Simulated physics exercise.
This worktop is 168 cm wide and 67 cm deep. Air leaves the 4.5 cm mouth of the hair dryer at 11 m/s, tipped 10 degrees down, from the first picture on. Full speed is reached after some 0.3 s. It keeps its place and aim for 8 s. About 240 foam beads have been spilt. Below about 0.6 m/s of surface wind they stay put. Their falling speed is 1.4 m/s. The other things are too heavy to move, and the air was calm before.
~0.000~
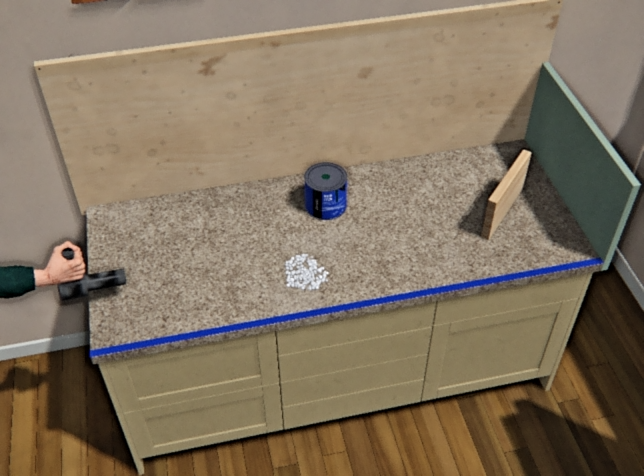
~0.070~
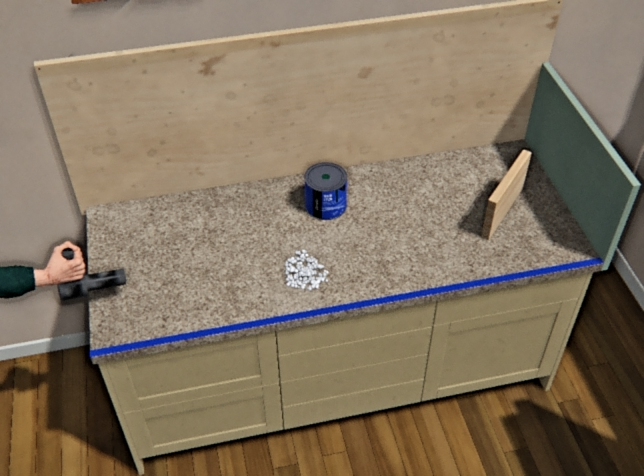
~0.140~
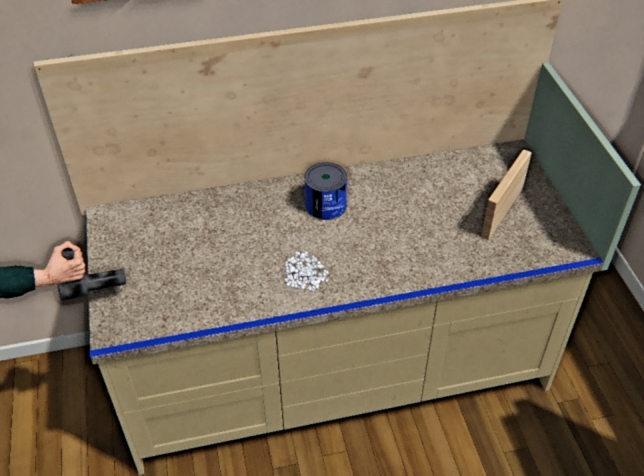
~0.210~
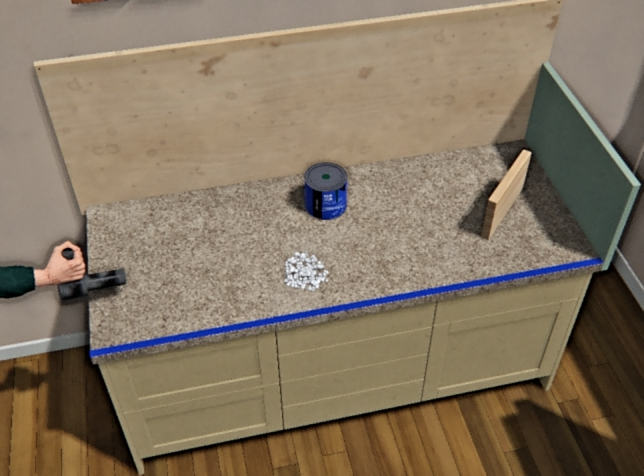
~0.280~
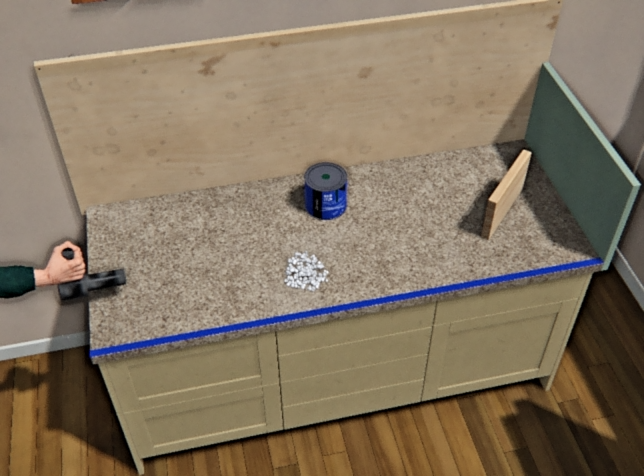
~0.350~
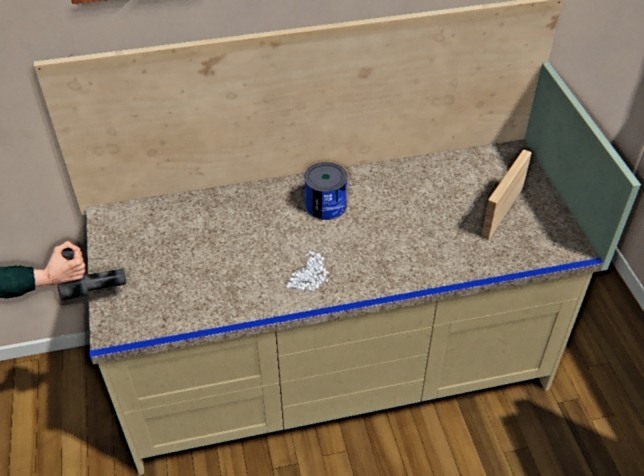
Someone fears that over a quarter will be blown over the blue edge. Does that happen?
More than a quarter over the blue edge: Yes.
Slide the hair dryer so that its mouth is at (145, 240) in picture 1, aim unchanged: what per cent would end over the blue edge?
In that case some 30 per cent.
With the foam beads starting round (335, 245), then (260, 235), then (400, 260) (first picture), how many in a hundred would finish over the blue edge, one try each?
In that order: 70 %, 5 %, 90 %.
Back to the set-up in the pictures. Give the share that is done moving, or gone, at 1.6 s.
Some 40 per cent.
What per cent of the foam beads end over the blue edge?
Some 90 per cent.
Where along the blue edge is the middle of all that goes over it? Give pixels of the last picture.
Around (518, 279).
After 1.6 s the count stands so, 48 % are over the blue edge; the middle of those still in play is near (560, 256).
After 2.6 s the count stands so, 83 % are over the blue edge; the middle of those still in play is near (552, 231).
After 4.4 s the count stands so, 87 % are over the blue edge.
After 8.0 s, at the end, 89 % are over the blue edge.
